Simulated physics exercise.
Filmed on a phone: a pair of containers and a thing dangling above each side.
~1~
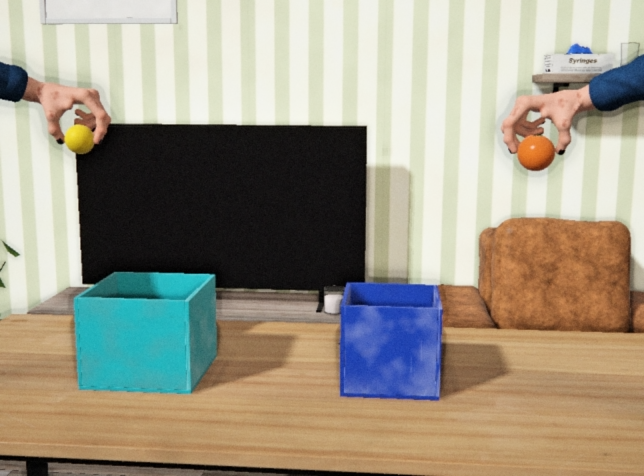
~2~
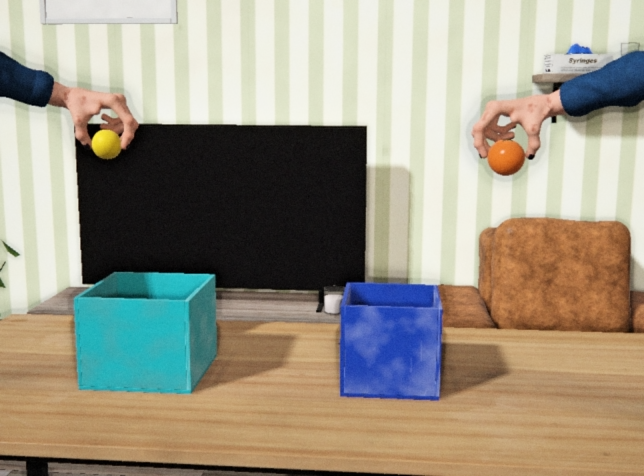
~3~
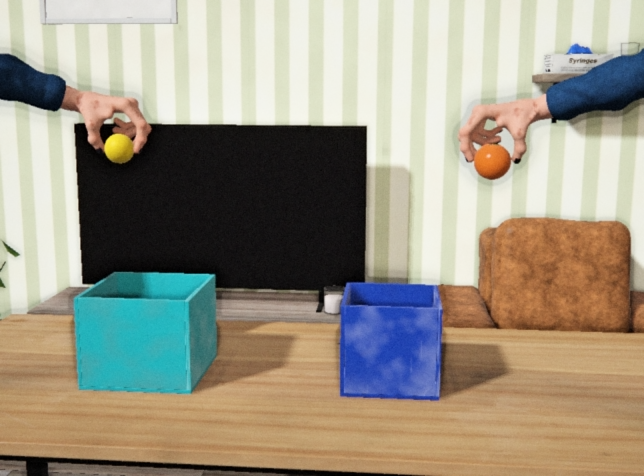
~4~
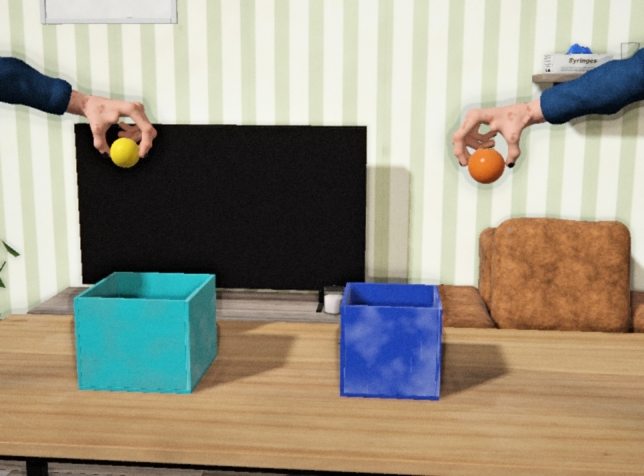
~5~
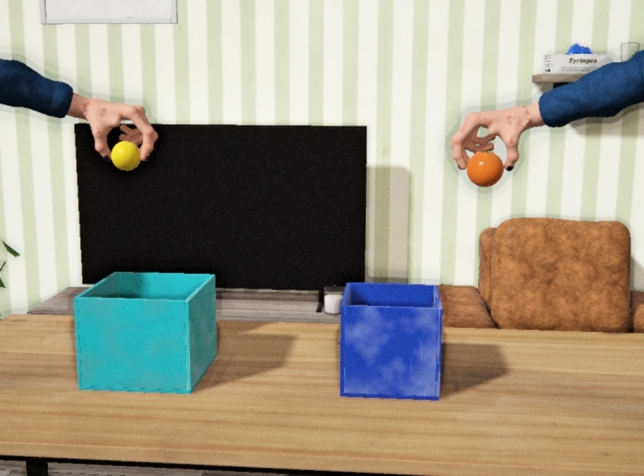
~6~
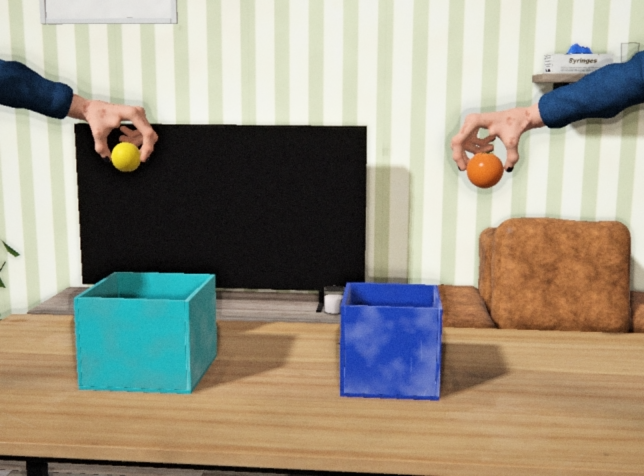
In a living room, two hands holding a yellow and an orange ball move inward, then pause.
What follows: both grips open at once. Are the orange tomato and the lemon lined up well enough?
The orange tomato ends up outside, the lemon drops into the container.
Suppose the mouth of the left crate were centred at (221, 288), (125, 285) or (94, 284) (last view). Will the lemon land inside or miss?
Try by try, it ends up outside; lands inside; lands inside.
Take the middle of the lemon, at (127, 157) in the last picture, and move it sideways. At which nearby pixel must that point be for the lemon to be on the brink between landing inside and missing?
At about (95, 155).
Then, 0.20 s on from there, orange tomato on its way down near (482, 237); lemon on its way down near (129, 222).
In the end, the orange tomato misses, near (476, 368); the lemon lands inside, near (134, 354).
